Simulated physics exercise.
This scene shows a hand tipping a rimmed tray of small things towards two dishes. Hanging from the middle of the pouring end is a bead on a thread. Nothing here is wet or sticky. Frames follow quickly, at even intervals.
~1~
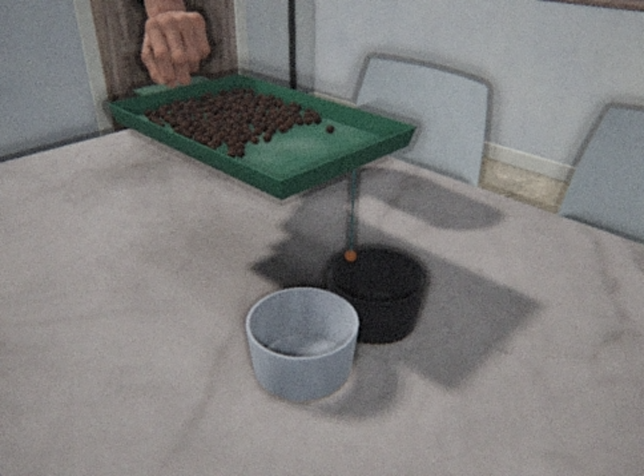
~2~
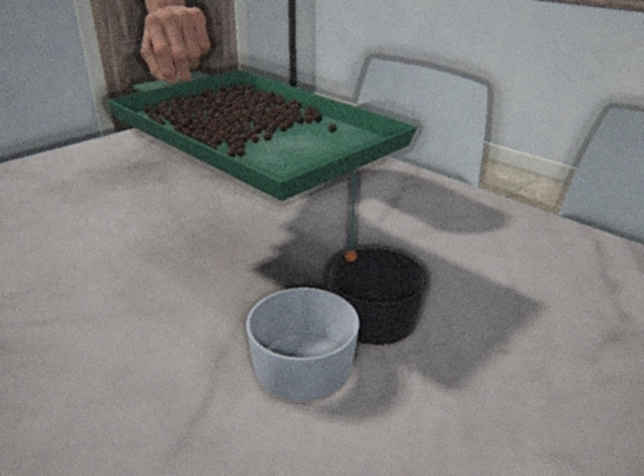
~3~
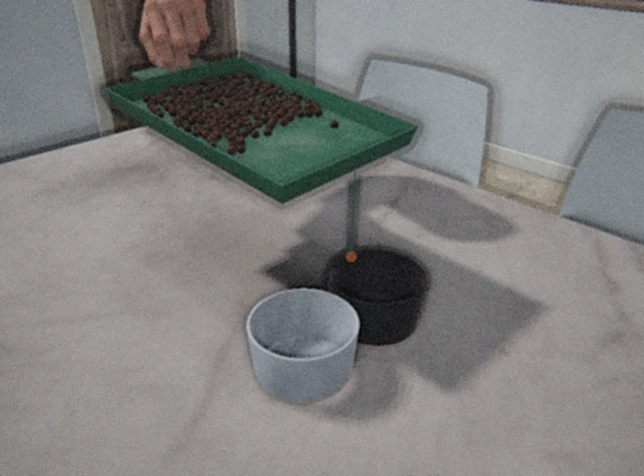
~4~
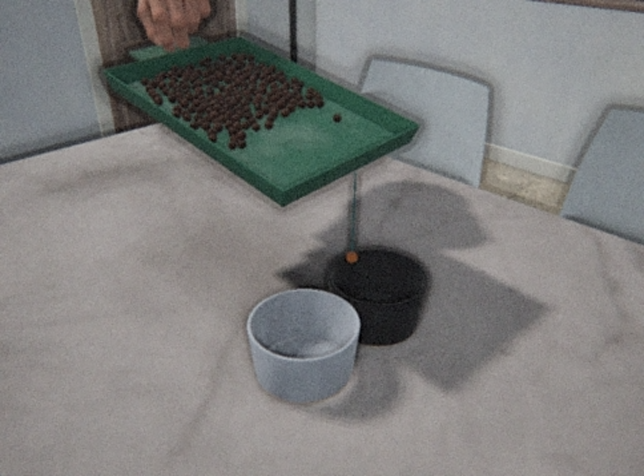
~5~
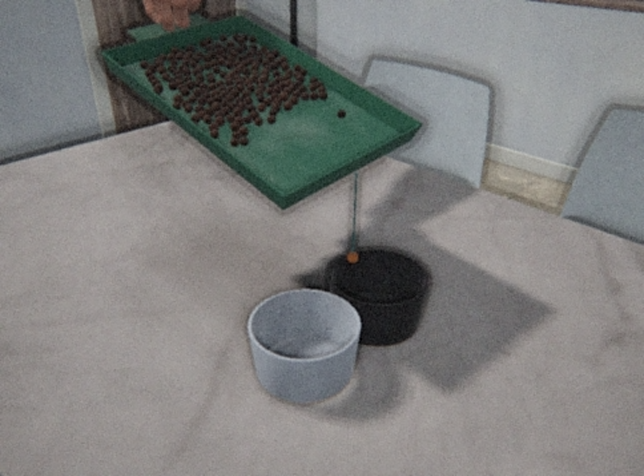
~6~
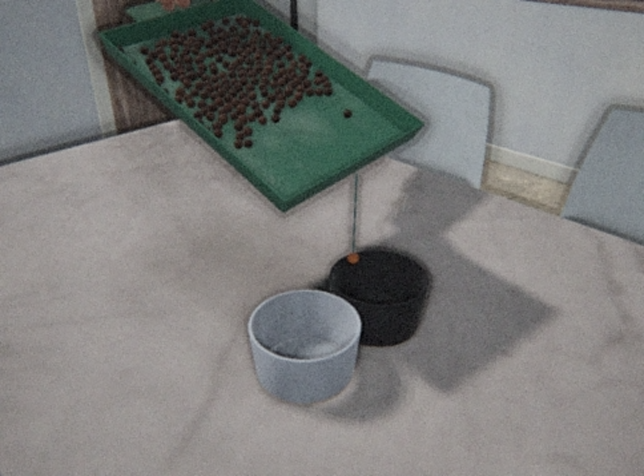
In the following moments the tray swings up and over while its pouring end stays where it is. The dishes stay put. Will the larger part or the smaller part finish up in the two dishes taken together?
The larger part does.
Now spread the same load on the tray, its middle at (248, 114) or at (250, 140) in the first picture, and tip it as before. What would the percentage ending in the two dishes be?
Roughly 80 per cent, then roughly 90 per cent.
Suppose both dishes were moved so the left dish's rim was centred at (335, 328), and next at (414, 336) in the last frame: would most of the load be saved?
In order, they'd catch a major share, and next a minor share.
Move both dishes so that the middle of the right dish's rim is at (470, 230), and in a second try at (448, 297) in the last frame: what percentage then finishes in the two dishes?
It comes to roughly 0 per cent in one try and roughly 30 per cent in the next.
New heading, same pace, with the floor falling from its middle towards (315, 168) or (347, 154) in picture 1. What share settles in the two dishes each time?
In turn 60 and 30 in a hundred.
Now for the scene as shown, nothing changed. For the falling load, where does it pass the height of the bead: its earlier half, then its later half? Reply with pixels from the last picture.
Earlier half at (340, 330), later half at (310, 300).
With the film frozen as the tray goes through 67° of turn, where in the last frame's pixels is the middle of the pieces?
The middle of the load sits near (318, 218).
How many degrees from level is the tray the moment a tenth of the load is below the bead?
Approx. 65° from level.
Soon, tray tipped steeply; about half on the tray; a small part in the left dish; a small part outside both; about a quarter in the air.
A while on, tray tipped past a quarter turn; a stray few on the tray; about half in the left dish; a stray few in the right dish; about a third outside both; a small part in the air.
Towards the end, tray tipped past a quarter turn; about two thirds in the left dish; a stray few in the right dish; about a third outside both.
Finally, tray tipped past a quarter turn; about two thirds in the left dish; a stray few in the right dish; about a third outside both.
